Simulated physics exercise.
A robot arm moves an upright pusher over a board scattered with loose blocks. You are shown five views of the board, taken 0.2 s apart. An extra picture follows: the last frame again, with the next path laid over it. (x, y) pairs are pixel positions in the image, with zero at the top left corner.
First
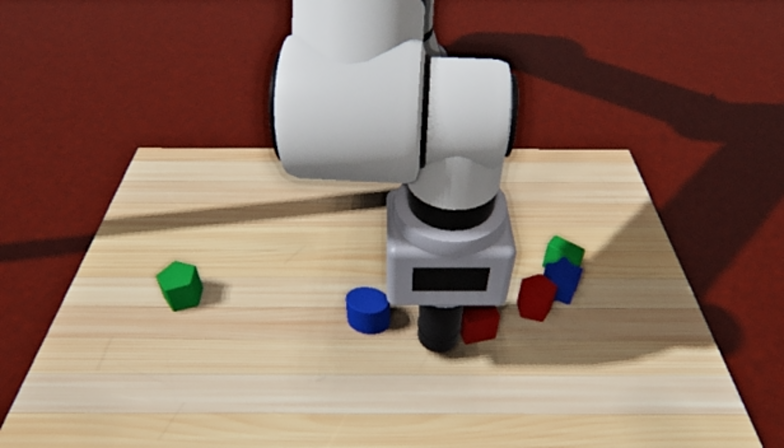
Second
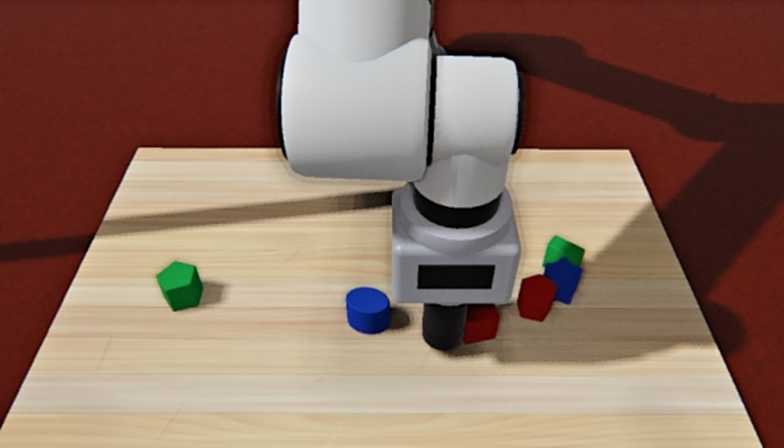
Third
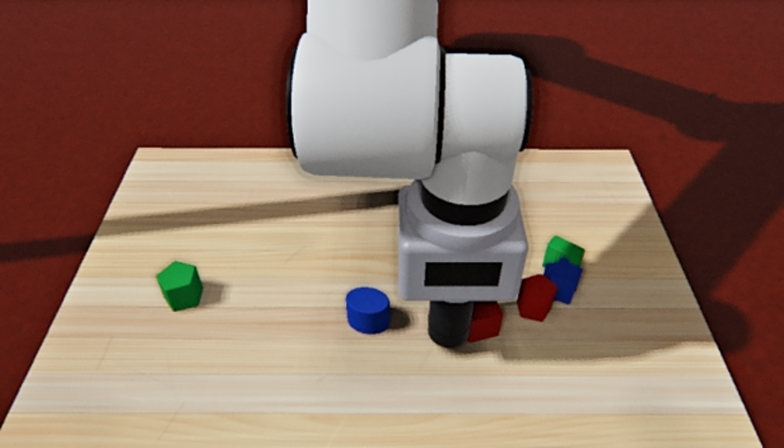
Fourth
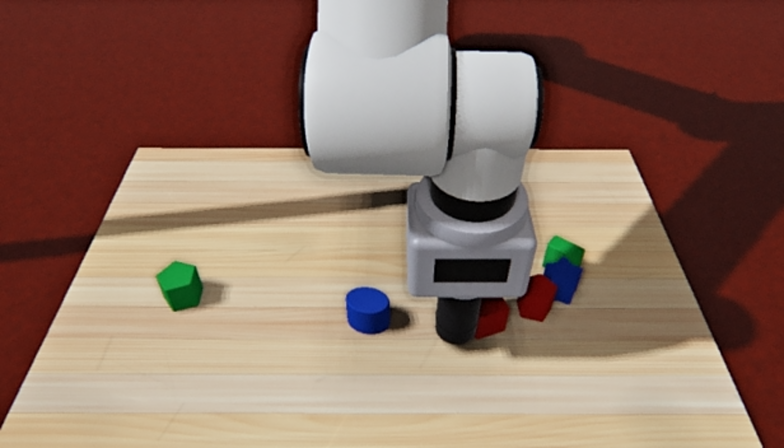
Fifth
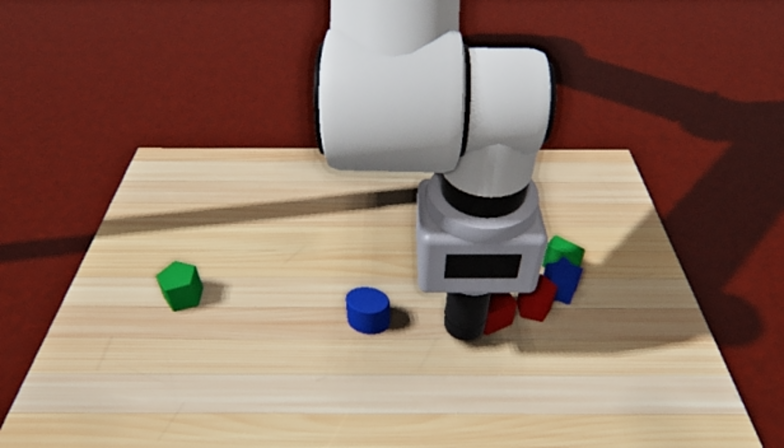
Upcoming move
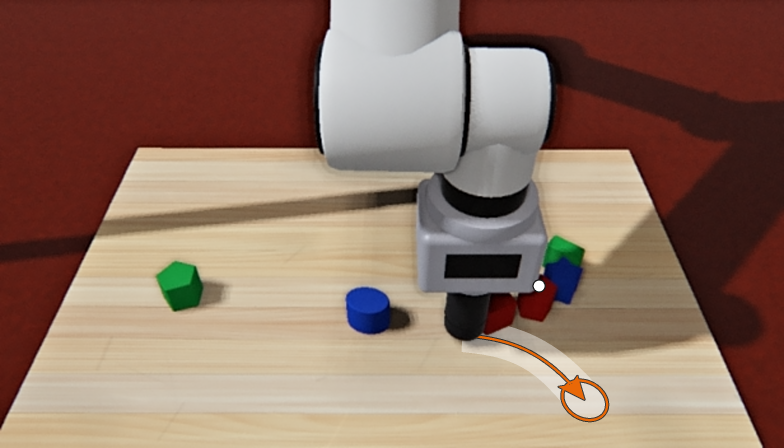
On a pale wooden board over a dark red floor, seen from above at a fixed angle, a white and grey robot arm holds a black upright pusher. A green block sits at left, a blue one near the middle, and two red blocks, a blue and a green cluster at right. The arm moves slowly rightward, and its pusher nudges the nearer red block toward the other.
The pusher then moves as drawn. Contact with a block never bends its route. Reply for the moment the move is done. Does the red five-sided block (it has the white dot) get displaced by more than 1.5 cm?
Yes, I think so.
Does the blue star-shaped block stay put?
No, that is not how it ends up.
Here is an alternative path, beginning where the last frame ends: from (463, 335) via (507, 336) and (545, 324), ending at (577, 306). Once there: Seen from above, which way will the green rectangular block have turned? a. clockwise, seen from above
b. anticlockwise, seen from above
The correct letter is b.
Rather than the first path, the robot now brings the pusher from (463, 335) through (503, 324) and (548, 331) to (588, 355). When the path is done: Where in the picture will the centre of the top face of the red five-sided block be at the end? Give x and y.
By then it is at (615, 281).
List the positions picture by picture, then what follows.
The first frame shows tip of the pusher (438, 337), middles of tops, red four-sided block (479, 306), red five-sided block (539, 286), blue star-shaped block (565, 269), green rectangular block (567, 246).
The second frame shows pusher (442, 335), nothing pushed.
The third frame shows pusher (448, 332), red four-sided block (482, 304).
The fourth frame shows pusher (455, 329), red four-sided block (488, 301).
The fifth frame shows pusher (464, 325), red four-sided block (495, 296), red five-sided block (539, 286), blue star-shaped block (565, 269), green rectangular block (567, 246).
The line goes from (463, 335) over (508, 343) and (550, 365) to (585, 400); the dot is on the red five-sided block.
The first path, step by step. One third of the way, pusher (510, 333); red four-sided block (529, 295), turned 45° anticlockwise; red five-sided block (564, 282); blue star-shaped block (579, 265), turned 35° anticlockwise; green rectangular block (568, 243).
Two thirds of the way, pusher (554, 356); red four-sided block (530, 295), turned 45° anticlockwise; red five-sided block (565, 282), turned 15° clockwise; blue star-shaped block (580, 264), turned 35° anticlockwise; green rectangular block (568, 243).
At the end, pusher (589, 391); red four-sided block (530, 295), turned 45° anticlockwise; red five-sided block (565, 282), turned 15° clockwise; blue star-shaped block (580, 264), turned 35° anticlockwise; green rectangular block (568, 243).
